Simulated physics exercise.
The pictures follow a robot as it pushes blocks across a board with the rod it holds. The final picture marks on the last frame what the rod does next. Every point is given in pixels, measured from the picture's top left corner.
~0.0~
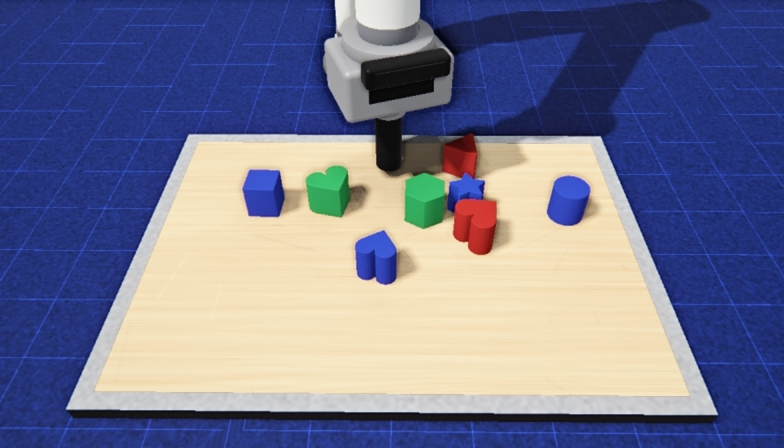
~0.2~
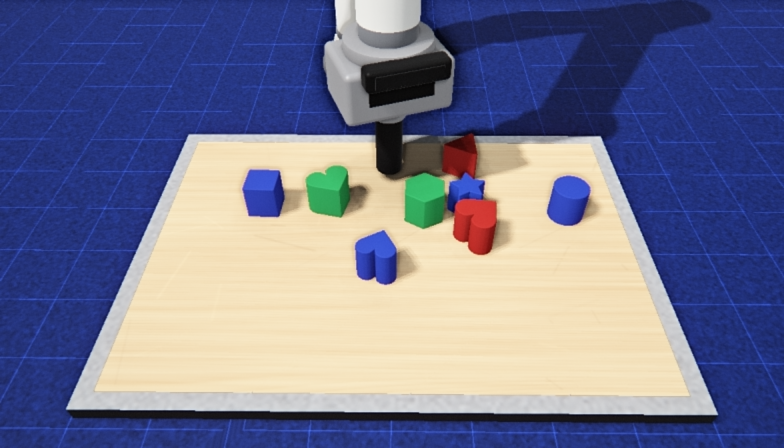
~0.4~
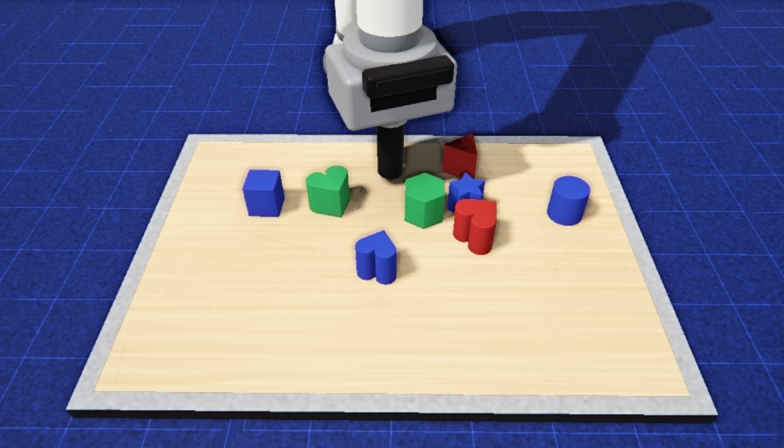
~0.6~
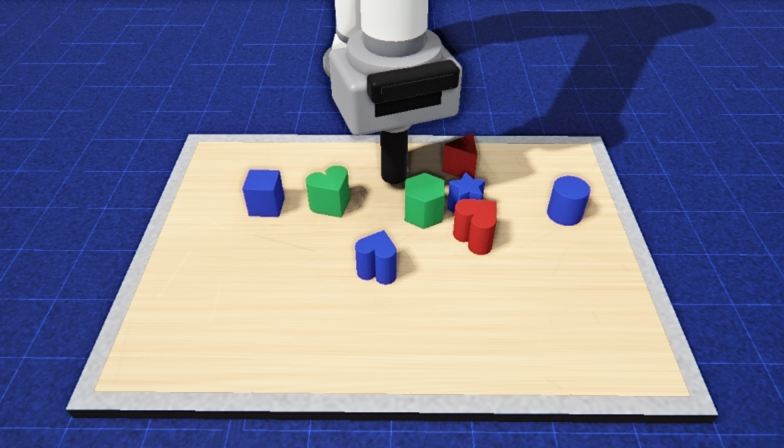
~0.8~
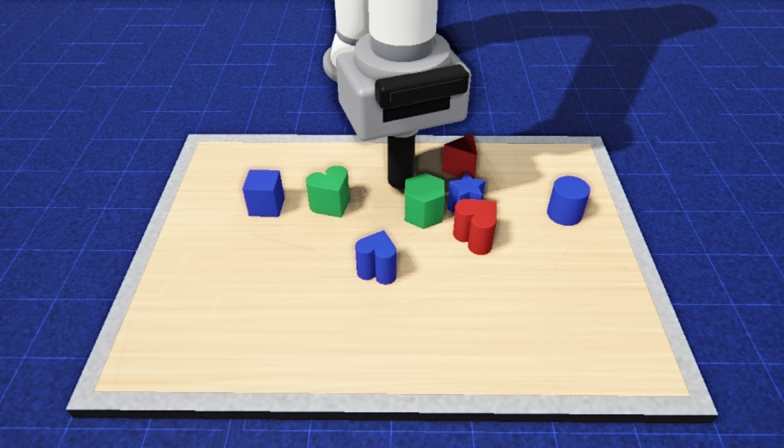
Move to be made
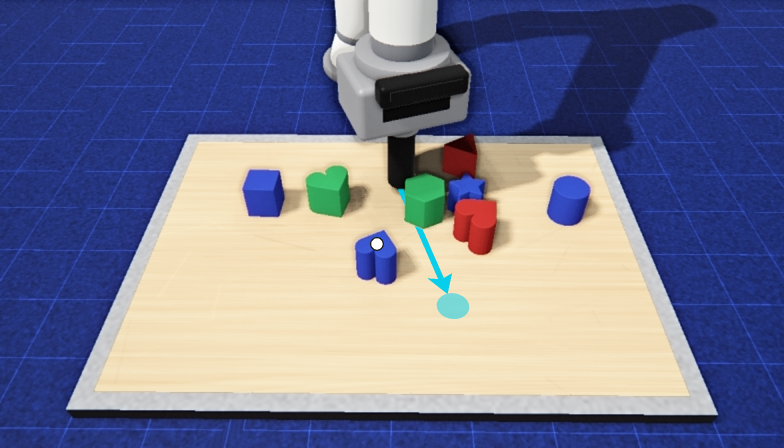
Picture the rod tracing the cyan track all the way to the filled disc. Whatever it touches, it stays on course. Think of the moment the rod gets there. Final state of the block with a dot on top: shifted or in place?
The block stays on its spot.
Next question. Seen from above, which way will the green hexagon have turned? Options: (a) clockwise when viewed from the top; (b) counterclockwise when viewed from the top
(b)
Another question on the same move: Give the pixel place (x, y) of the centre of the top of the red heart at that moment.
I'd guess (507, 217).
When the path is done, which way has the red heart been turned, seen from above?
Answer: With the clock.
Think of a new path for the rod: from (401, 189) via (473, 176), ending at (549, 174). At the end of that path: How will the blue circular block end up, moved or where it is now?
It will remain on its spot.
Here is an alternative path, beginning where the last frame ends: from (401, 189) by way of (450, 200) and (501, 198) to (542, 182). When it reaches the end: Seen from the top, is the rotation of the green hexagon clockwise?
Yes
Path on the board, from (401, 189) directly to (453, 306); the dot is on the blue heart.
What follows on the original path. One third of the way, rod at (417, 215); green hexagon at (451, 207), turned 45° anticlockwise; red heart at (495, 216).
Two thirds of the way, rod at (435, 254); green hexagon at (472, 224), turned 115° anticlockwise; red heart at (507, 217), turned 25° clockwise.
At the end, rod at (454, 297); blue heart in place; green hexagon at (472, 224), turned 115° anticlockwise; red heart at (507, 217), turned 25° clockwise.
